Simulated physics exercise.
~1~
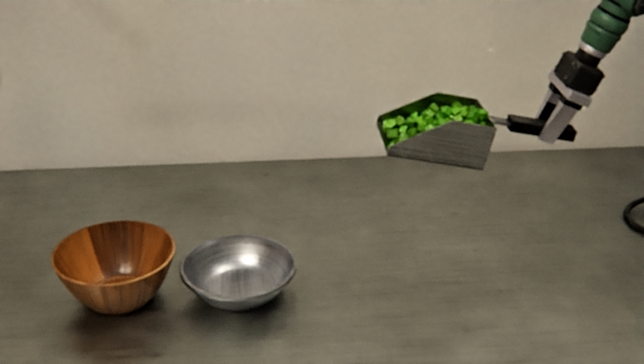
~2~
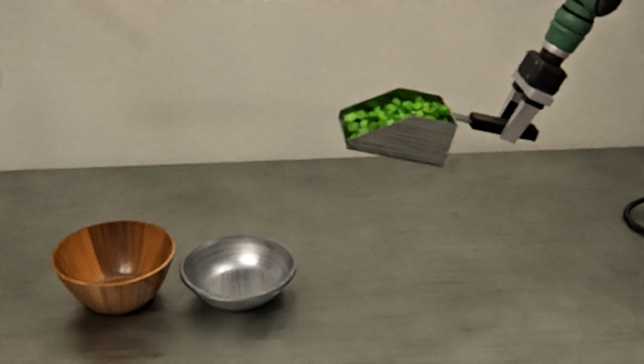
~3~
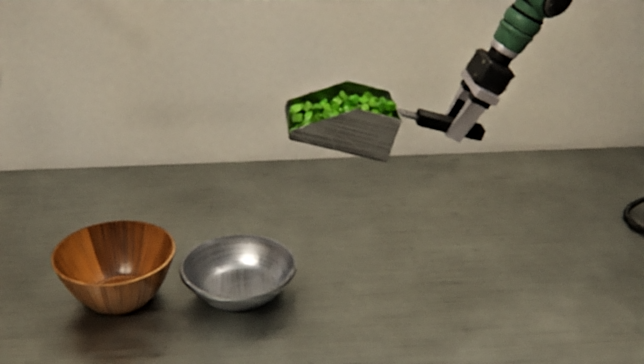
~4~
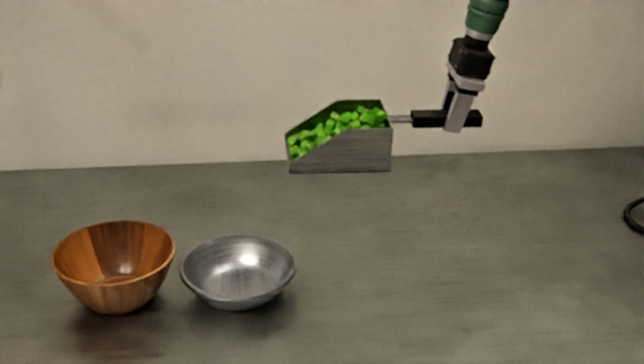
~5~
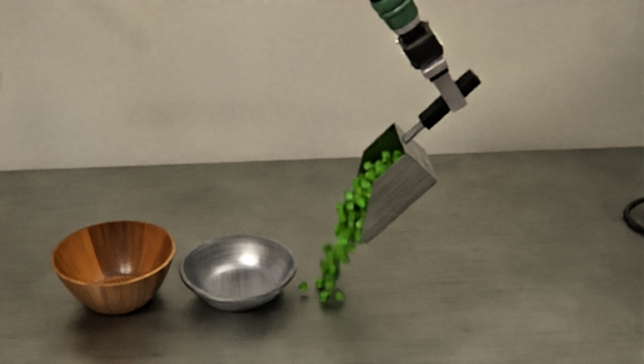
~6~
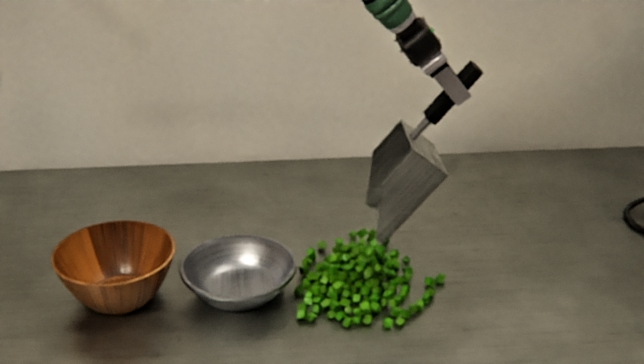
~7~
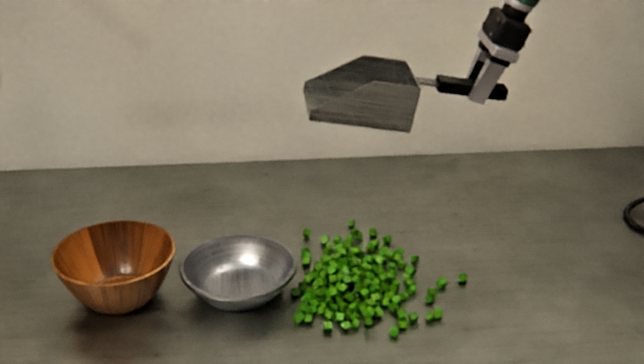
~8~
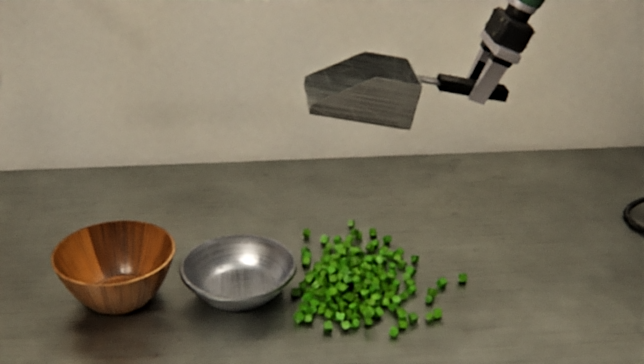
A robot arm carried a metal scoop of green cubes left toward a wooden bowl and a metal bowl, then tipped it too early, spilling them in a scattered pile right of both bowls, and lifted the empty scoop away.
